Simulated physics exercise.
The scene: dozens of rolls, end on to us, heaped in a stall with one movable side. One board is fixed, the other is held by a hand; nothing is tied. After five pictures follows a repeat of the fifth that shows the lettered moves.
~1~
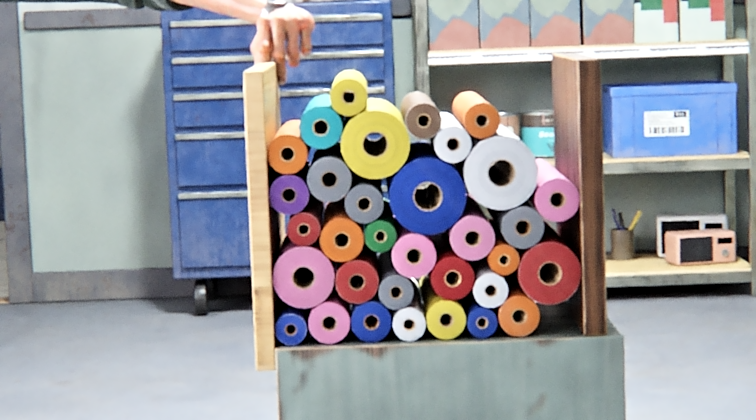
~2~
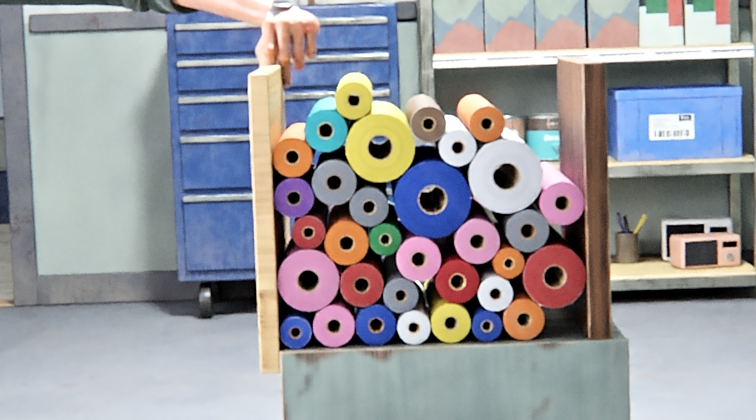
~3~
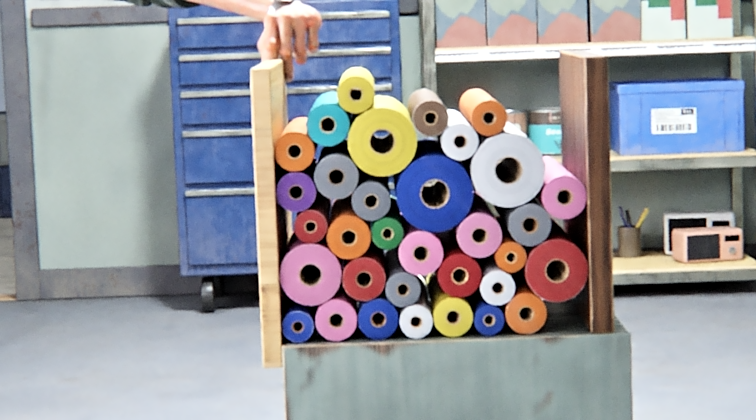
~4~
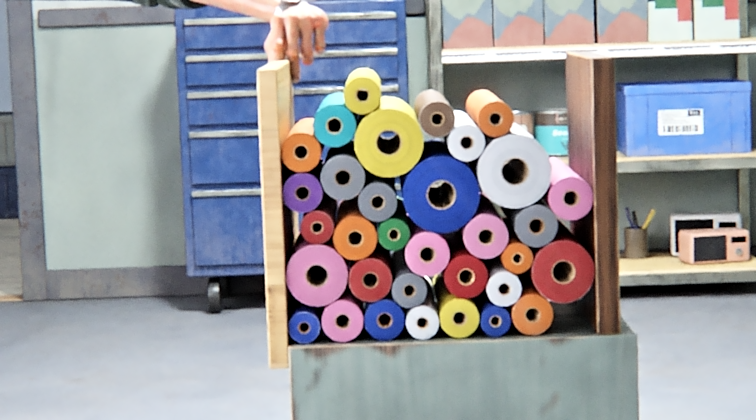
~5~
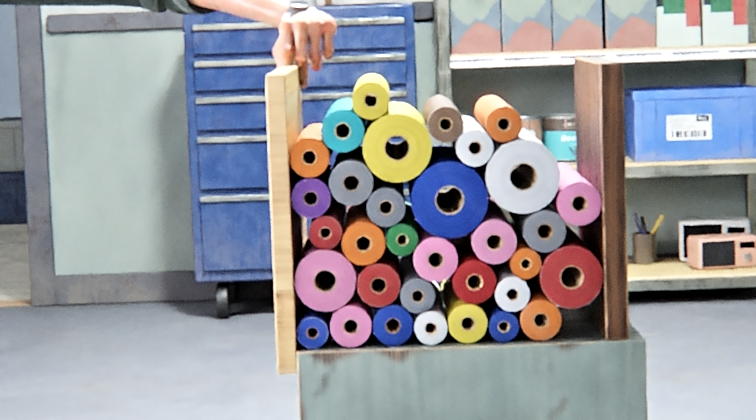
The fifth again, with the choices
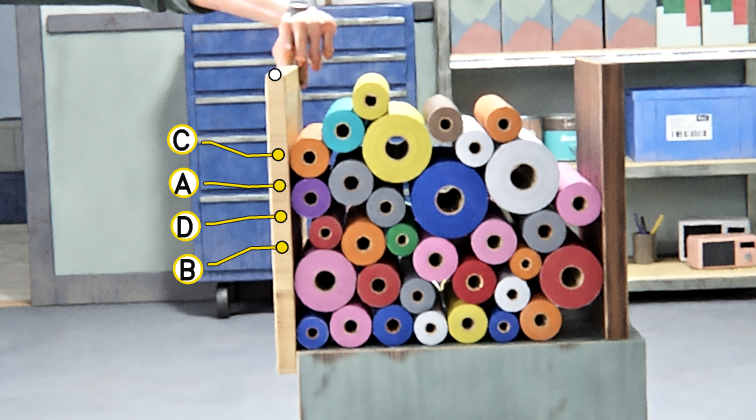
The video shows colourful rolls heaped between two upright boards in a workshop, with a hand resting on top of the left board. The view shifts slightly while the rolls, boards and hand show little or no movement relative to one another.
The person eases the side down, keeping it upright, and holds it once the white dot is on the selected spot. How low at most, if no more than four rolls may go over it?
B is the limit.
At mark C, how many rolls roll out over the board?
At C the number is none.
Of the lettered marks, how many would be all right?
Four of the four.
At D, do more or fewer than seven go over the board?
At D, fewer than seven.
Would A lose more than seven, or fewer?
It loses fewer than seven.
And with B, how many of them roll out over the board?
It comes to four.
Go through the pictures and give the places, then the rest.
The first picture shows a brown roll (423, 121); side board (268, 204); a blue roll (291, 329).
The second picture shows a blue roll (295, 332); a blue roll (487, 325).
The third picture shows a white roll (497, 288); a green roll (387, 233).
The fourth picture shows a grey roll (378, 202); a pink roll (571, 198).
The fifth picture shows a brown roll (445, 124); side board (290, 207); a blue roll (312, 333).
On the marked copy, A at (279, 186); B at (282, 247); C at (278, 154); D at (281, 217); the white dot at (275, 75).
With B. Early on, top of the board (289, 151).
Further on, top of the board (292, 238).
At the end, top of the board (292, 246), four out over the board.
As for the rest, A none out over the board; C none out over the board; D three out over the board.
